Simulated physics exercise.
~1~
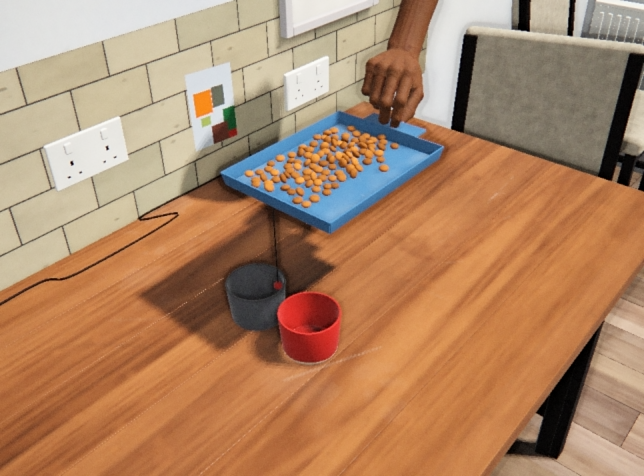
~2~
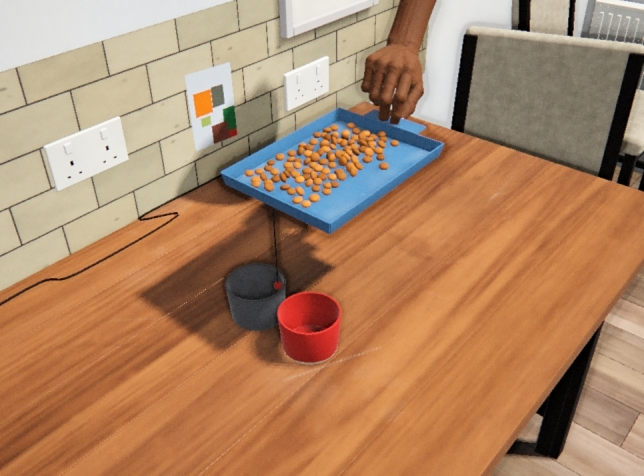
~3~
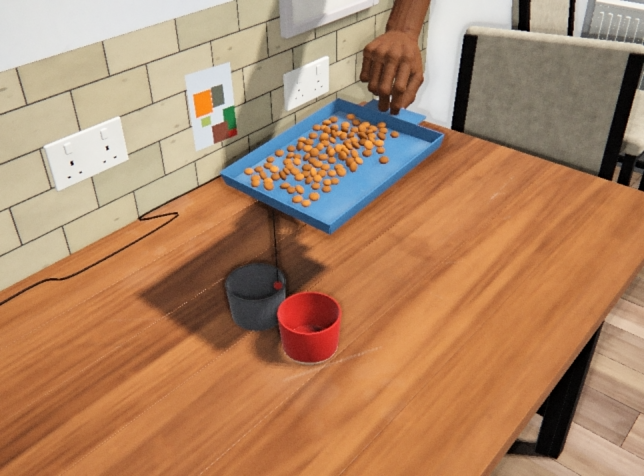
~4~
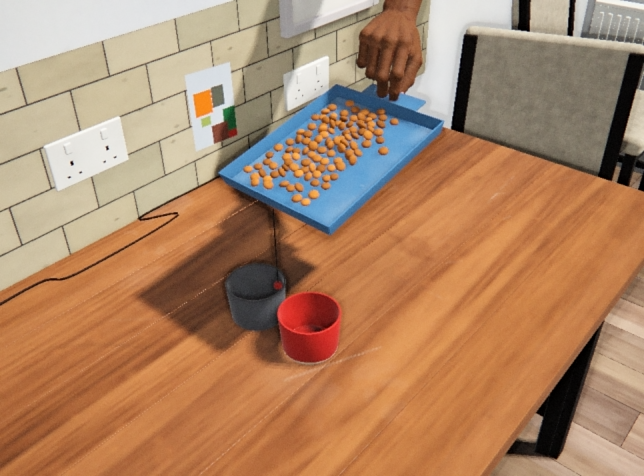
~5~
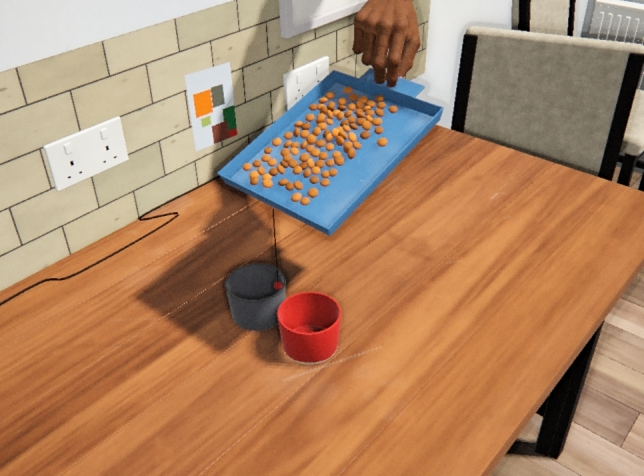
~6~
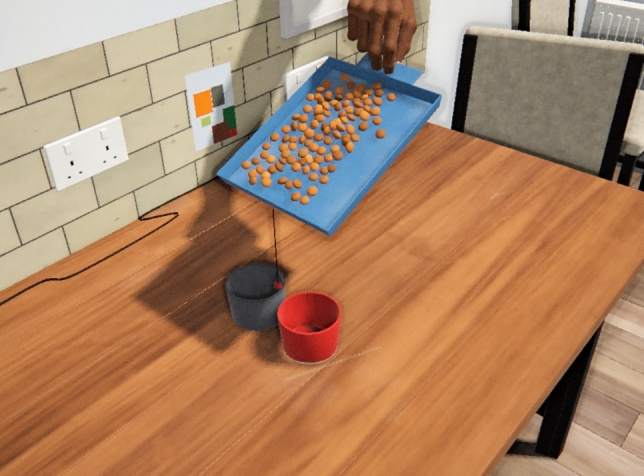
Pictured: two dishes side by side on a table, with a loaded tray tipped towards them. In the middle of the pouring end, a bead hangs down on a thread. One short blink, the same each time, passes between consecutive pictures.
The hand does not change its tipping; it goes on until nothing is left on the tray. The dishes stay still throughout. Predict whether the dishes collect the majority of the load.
I expect the dishes to end up with a lesser share of the load.
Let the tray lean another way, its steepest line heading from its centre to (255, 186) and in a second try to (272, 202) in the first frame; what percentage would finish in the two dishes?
First heading 40 %, second heading 10 %.
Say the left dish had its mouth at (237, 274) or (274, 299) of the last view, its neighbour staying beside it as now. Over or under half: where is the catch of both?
For the earlier try a smaller portion is kept, for the later one a smaller portion.
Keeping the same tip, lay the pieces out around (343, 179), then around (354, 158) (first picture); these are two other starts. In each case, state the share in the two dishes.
In turn 10 and 10 in a hundred.
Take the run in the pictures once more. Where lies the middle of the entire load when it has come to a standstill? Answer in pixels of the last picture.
Centre at rest: Close to (256, 369).
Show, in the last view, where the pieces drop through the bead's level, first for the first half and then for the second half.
The early half goes through (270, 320), the late half through (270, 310).
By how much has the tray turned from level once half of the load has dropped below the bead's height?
The tilt is near 100° by then.
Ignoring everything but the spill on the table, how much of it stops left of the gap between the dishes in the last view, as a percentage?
Close to 80 in a hundred.
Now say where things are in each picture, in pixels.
Corners of the pouring end at (225, 172) and (330, 220), level; middle of the load at (332, 160), bits of cat kibble; left dish at (236, 310); right dish at (289, 343); bead on its thread at (278, 285), in the first frame.
Corners of the pouring end at (225, 172) and (330, 221), level; middle of the load at (332, 158), in the second frame.
Corners of the pouring end at (224, 172) and (329, 222), tipped barely, lowest at the right corner; middle of the load at (331, 153), in the third frame.
Corners of the pouring end at (223, 172) and (328, 223), tipped a little, lowest at the right corner; middle of the load at (330, 145), in the fourth frame.
Corners of the pouring end at (222, 172) and (328, 225), tipped clearly, lowest at the right corner; middle of the load at (329, 138), in the fifth frame.
Corners of the pouring end at (221, 173) and (327, 227), tipped clearly, lowest at the right corner; middle of the load at (327, 131); left dish at (236, 310); right dish at (289, 343), in the sixth frame.
Soon after the last picture, tray tipped steeply; nearly all on the tray; a small part in the air.
A little later, tray tipped past a quarter turn; a small part on the tray; a small part in the right dish; about two thirds outside both; about a quarter in the air.
Later still, tray tipped past a quarter turn; a small part in the right dish; most outside both.
At rest, tray tipped past a quarter turn; a small part in the right dish; none in the left dish; most outside both.
